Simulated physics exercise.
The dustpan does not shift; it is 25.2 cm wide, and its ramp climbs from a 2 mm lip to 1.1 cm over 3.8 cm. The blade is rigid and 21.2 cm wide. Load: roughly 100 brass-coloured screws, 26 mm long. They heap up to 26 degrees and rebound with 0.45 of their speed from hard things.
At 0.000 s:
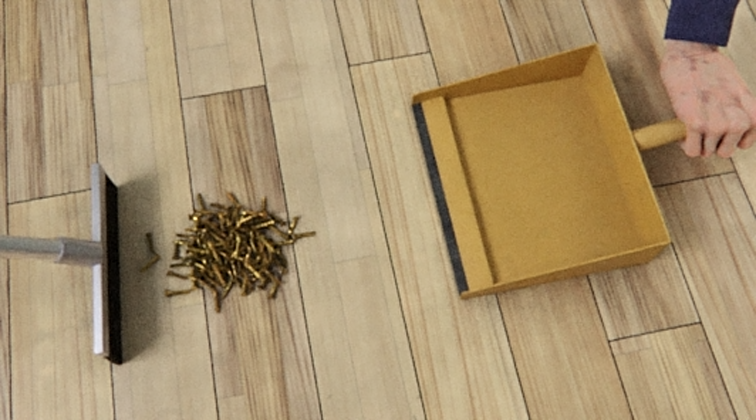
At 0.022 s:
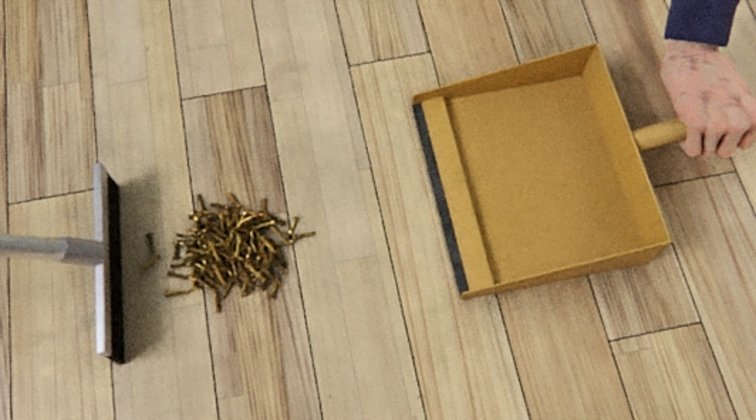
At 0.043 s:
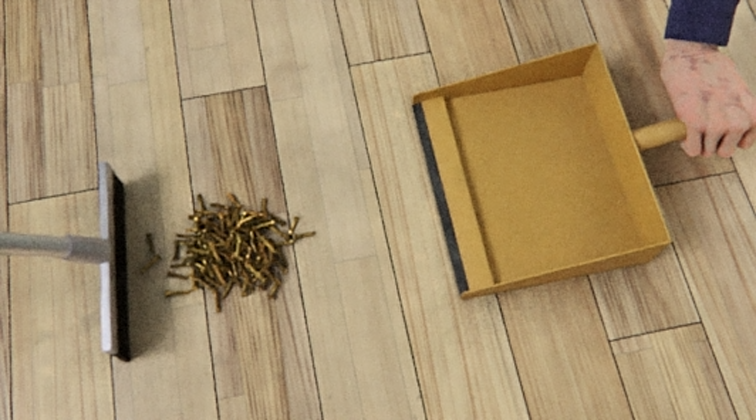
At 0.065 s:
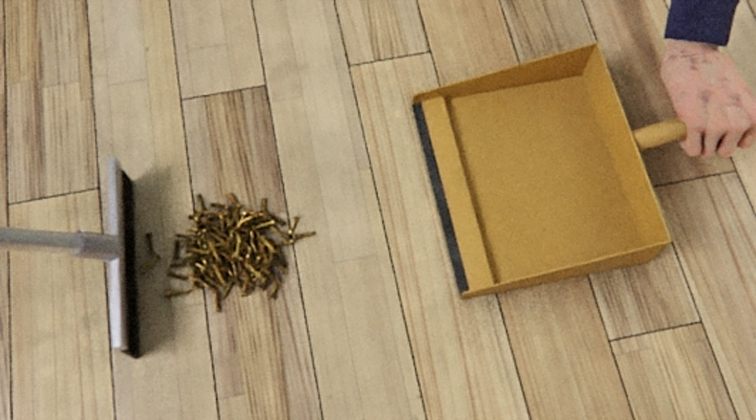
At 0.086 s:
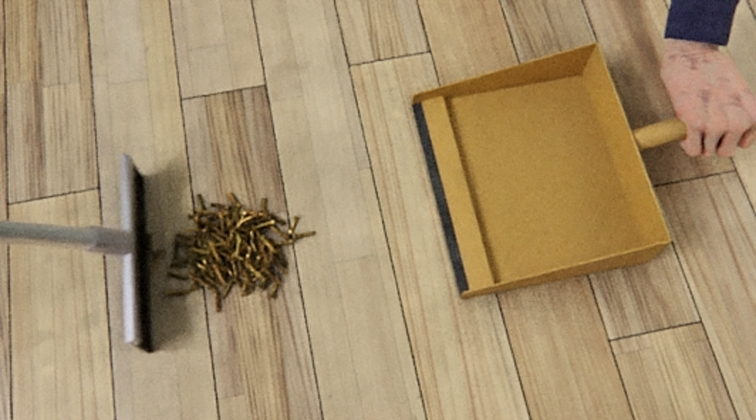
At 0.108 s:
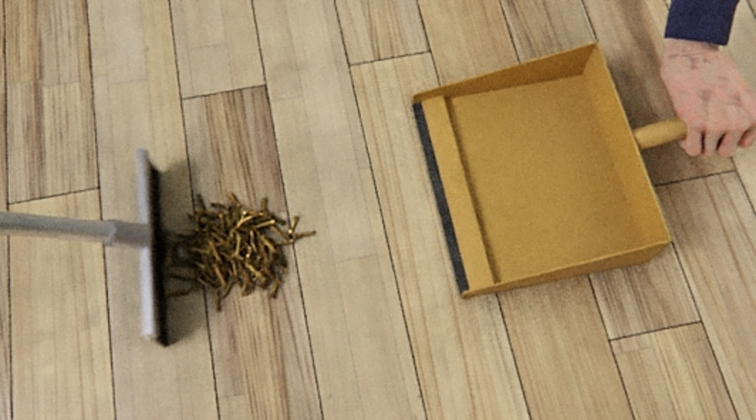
A broom-like blade slides right to the edge of a pile of brass-coloured screws.
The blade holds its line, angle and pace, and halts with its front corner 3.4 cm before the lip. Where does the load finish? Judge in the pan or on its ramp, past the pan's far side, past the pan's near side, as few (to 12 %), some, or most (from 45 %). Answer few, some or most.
In the pan or on its ramp: Some; past the pan's far side: Few; past the pan's near side: Few.
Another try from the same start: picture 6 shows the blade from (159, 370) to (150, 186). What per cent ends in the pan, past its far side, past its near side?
Pan 10, far 0, near 35.
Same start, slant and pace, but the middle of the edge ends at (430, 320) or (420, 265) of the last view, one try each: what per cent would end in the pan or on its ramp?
Some 20 and 25 per cent.
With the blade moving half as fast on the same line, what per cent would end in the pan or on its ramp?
Then about 15 per cent.
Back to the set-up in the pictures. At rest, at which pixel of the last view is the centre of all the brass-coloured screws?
Near (427, 192).
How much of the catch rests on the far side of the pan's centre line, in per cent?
Some 60 per cent.
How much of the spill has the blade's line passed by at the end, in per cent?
About 5 per cent.
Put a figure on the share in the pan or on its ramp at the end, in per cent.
Some 30 per cent.
Then, at 0.28 s, middle of the blade 17 cm from the lip; 0 % over the lip, far side 0 %, near side 0 %.
After 0.39 s, middle of the blade 8 cm from the lip; 0 % over the lip, far side 0 %, near side 0 %.
Then, at 0.64 s, middle of the blade 4 cm from the lip; 30 % over the lip, far side 0 %, near side 5 %.
At rest (1.4 s), pan 30 %, far side 0 %, near side 5 %, in front of the lip or behind the blade 65 %.
